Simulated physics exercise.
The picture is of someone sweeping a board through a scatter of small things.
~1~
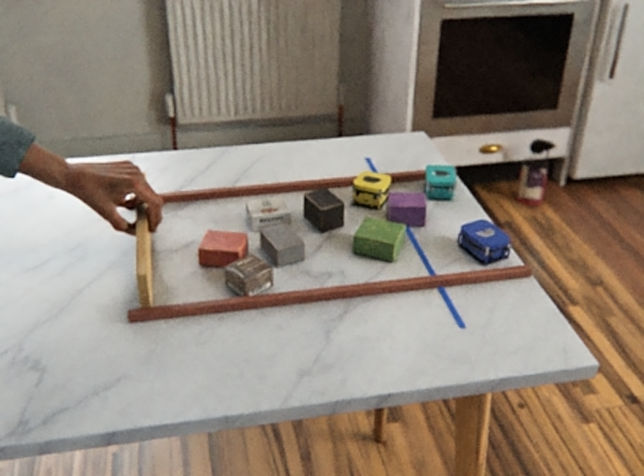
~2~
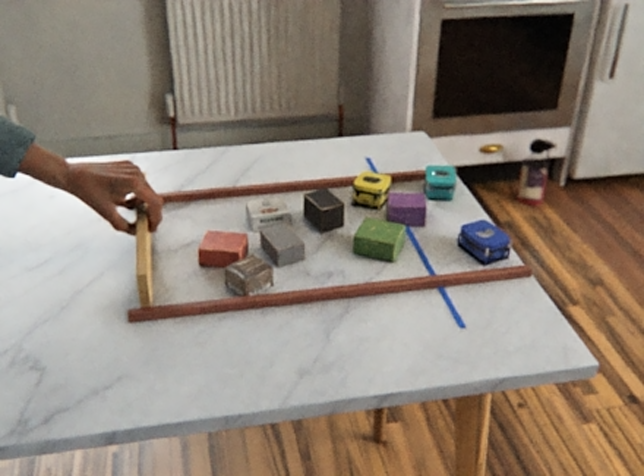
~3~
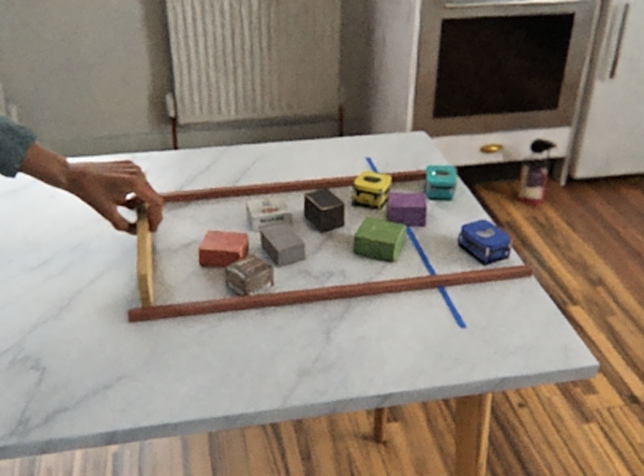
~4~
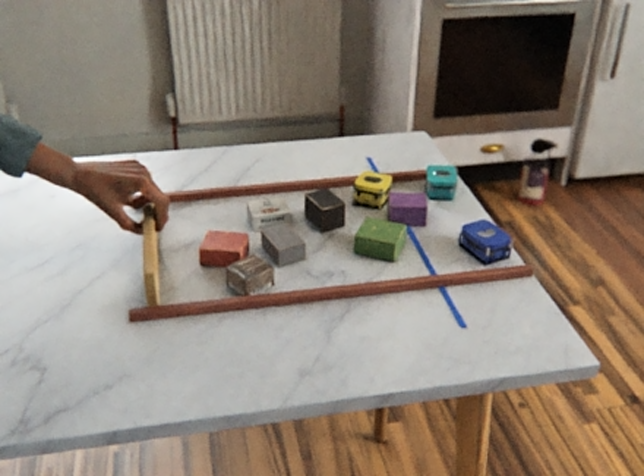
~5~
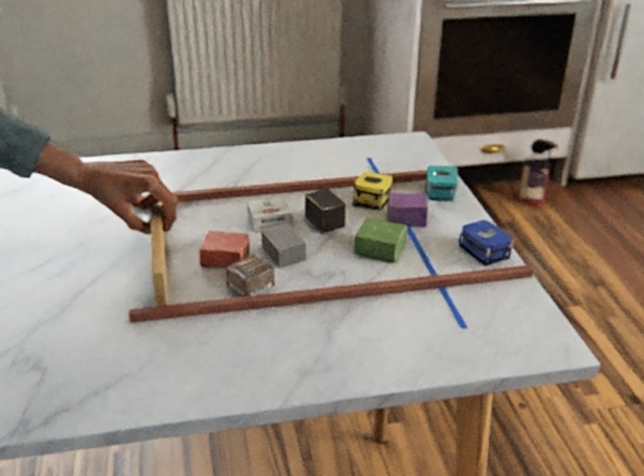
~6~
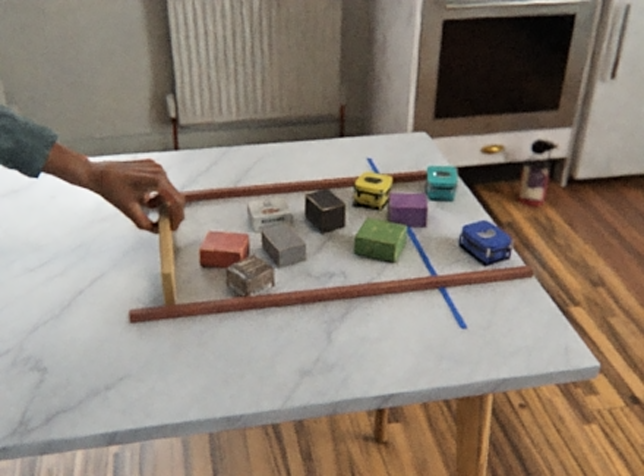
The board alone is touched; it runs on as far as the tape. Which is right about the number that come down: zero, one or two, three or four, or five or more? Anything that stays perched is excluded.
The right one is one or two.
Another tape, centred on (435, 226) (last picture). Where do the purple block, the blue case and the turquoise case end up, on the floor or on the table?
First the purple block, which leaves the top, then the blue case, which leaves the top, and the turquoise case, which stays on top.
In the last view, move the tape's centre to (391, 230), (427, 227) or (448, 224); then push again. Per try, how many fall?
Down on the floor: 1, 3 and 5.
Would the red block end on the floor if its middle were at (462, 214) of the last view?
From that start the object does not stay.
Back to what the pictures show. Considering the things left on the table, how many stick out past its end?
Count: 2.
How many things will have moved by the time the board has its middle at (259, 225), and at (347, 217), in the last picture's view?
At that stage 4; at the next, 9.
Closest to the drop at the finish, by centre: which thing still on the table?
That would be the green block, which ends nearest.
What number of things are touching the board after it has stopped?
That makes 4.
A little later, none off yet; blue case at rest near (485, 243); turquoise case at rest near (441, 183); purple block at rest near (408, 210).
When it is over, the number that fall off is one or two; down, blue case.
